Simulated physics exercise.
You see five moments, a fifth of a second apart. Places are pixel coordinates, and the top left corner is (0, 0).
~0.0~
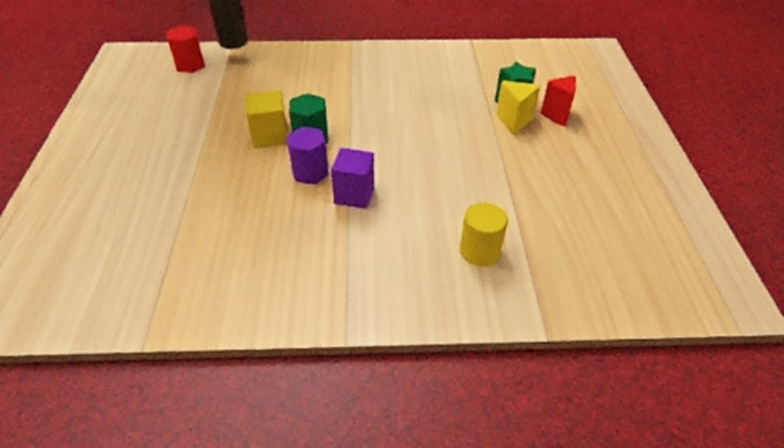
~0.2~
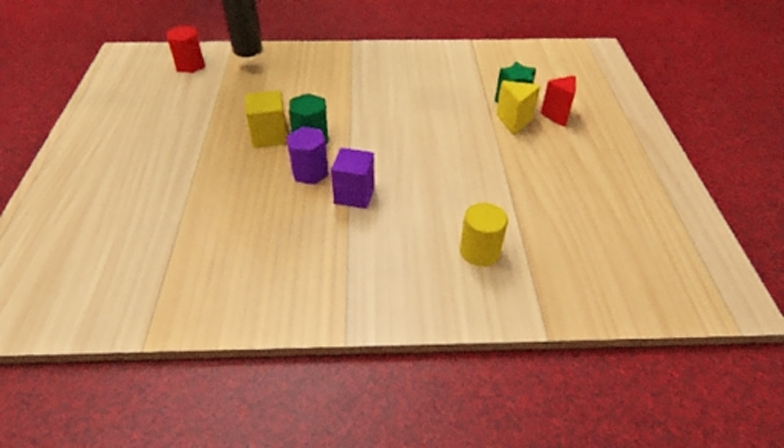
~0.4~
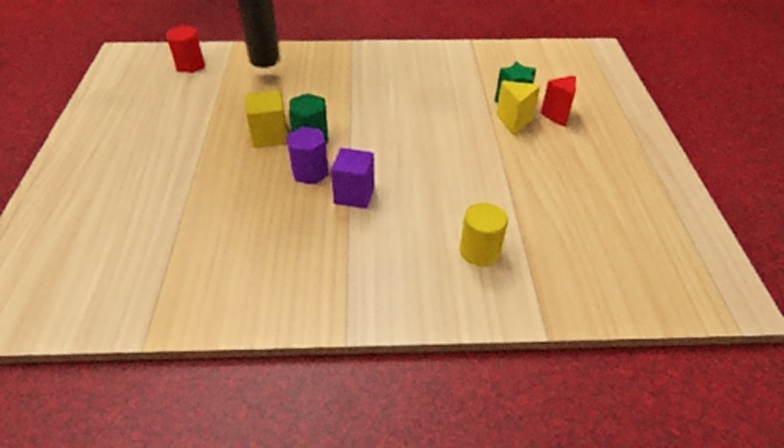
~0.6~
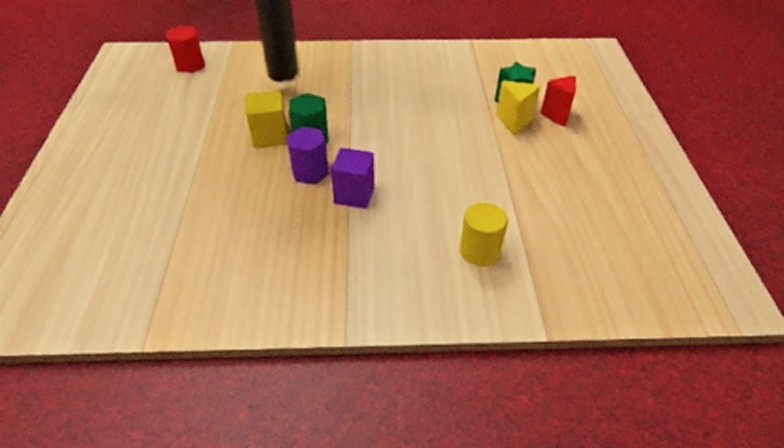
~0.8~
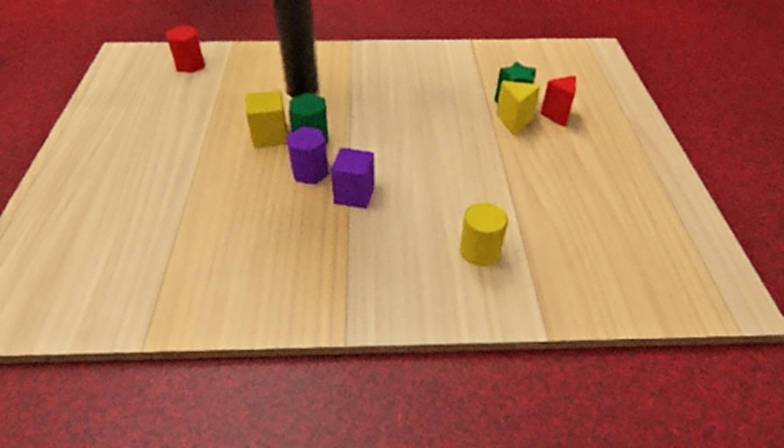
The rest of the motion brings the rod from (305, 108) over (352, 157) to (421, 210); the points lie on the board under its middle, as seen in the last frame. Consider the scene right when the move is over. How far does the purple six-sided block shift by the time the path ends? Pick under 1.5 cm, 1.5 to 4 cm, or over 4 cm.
It falls in the 1.5 to 4 cm band.
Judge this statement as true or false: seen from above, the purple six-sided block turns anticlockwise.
The statement is correct.
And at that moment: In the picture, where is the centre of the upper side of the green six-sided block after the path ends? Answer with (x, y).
I'd place it at (315, 134), taking the centre of its top.
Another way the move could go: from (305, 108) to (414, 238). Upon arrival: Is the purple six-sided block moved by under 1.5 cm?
My answer is no.
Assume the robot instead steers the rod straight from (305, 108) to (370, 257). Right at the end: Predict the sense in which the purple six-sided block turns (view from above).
It goes anticlockwise.
The first path, step by step. One third of the way, rod at (335, 123); purple six-sided block at (297, 150), turned 15° anticlockwise; green six-sided block at (311, 125), turned 65° clockwise.
Two thirds of the way, rod at (373, 159); purple six-sided block at (288, 157), turned 20° anticlockwise; green six-sided block at (315, 134), turned 105° clockwise; purple four-sided block at (353, 163), turned 10° clockwise.
At the end, rod at (422, 193); yellow four-sided block still; purple six-sided block at (288, 157), turned 20° anticlockwise; green six-sided block at (315, 134), turned 105° clockwise; purple four-sided block at (358, 168), turned 45° clockwise.
